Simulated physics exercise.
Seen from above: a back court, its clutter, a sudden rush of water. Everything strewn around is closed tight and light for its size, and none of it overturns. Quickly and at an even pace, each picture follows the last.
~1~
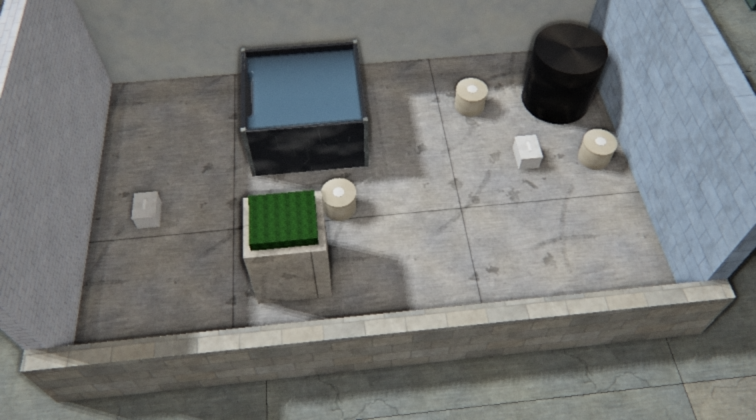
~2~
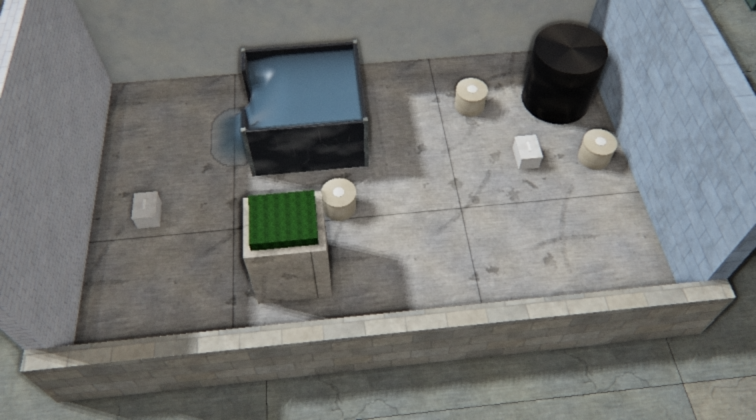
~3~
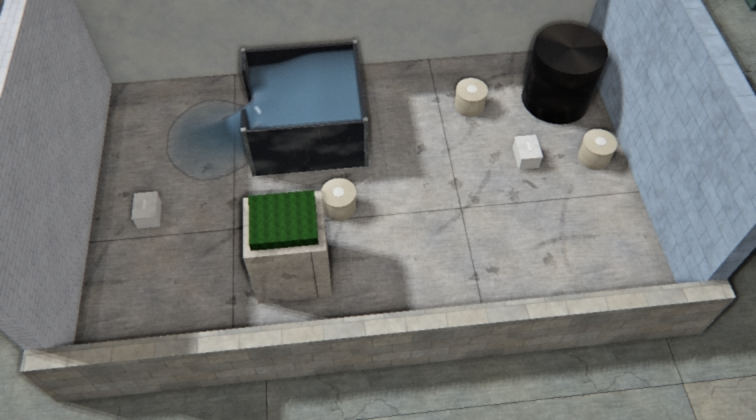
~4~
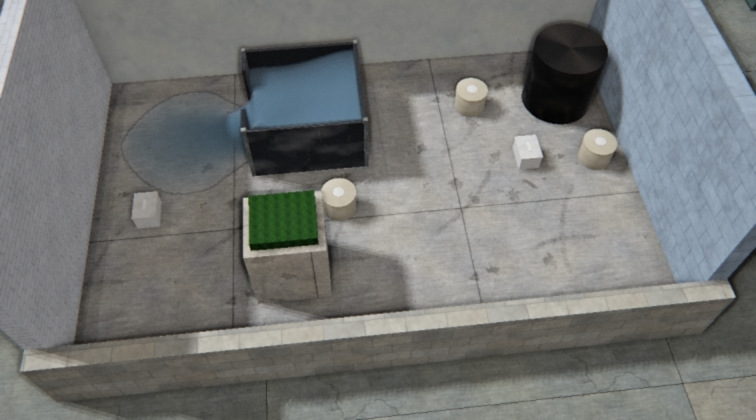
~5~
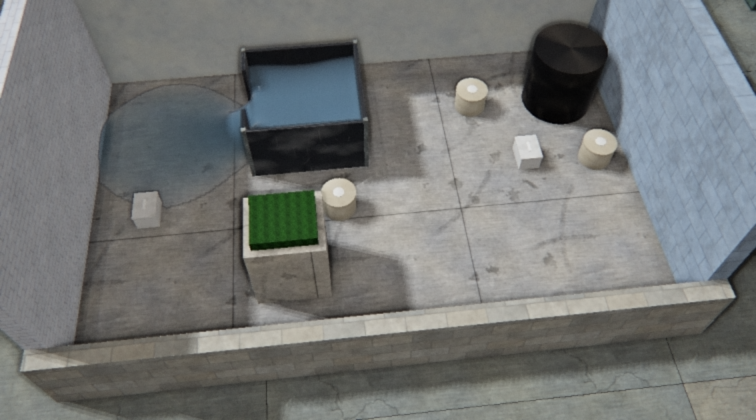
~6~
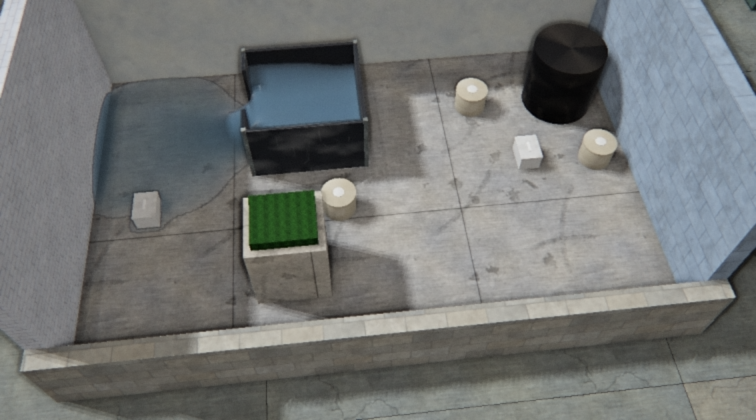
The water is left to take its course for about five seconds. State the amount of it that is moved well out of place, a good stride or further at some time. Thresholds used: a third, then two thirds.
My call: Not even a third.
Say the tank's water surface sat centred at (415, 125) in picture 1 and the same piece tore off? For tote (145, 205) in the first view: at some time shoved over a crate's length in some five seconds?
Covered that distance.
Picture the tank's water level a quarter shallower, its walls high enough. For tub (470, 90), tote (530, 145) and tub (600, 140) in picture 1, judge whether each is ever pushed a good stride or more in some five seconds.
Not beyond that, then not beyond that, then not beyond that.
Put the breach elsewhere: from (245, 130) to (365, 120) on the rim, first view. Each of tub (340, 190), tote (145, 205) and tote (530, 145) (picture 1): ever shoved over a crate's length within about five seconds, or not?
Same order as named: Sent that far; sent that far; not sent that far.
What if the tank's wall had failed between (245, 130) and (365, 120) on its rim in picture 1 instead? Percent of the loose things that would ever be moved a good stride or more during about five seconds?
I'd say around 60 per cent.
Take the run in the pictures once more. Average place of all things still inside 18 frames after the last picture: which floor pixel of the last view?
Roughly at (438, 186) in the last view.
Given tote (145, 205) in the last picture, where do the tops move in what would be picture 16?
It should be around (127, 291).
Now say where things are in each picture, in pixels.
A tote at (529, 147) rests on the ground; a tub at (339, 192), on the bottom; 0 of 5 have shifted, in the first picture.
A tote at (529, 147), on the bottom; a tub at (339, 192), on the bottom; 0 of 5 have shifted, in the second picture.
A tote at (529, 147) rests on the ground; a tub at (339, 192) rests on the ground; 0 of 5 have shifted, in the third picture.
A tote at (529, 147) rests on the ground; a tub at (339, 192), on the bottom; 0 of 5 have shifted, in the fourth picture.
A tote at (529, 147), on the bottom; a tub at (339, 192), on the bottom; 0 of 5 have shifted, in the fifth picture.
A tote at (529, 147), on the bottom; a tub at (339, 192), on the bottom; 0 of 5 have shifted, in the sixth picture.
A moment on, 0 of 5 are well off their spots; 0 afloat.
Next, 1 of 5 are well off their spots; 0 afloat.
Later, 1 of 5 are well off their spots; 1 afloat.
In the end, 1 of 5 are well off their spots, and 1 have been at some point; 0 afloat.
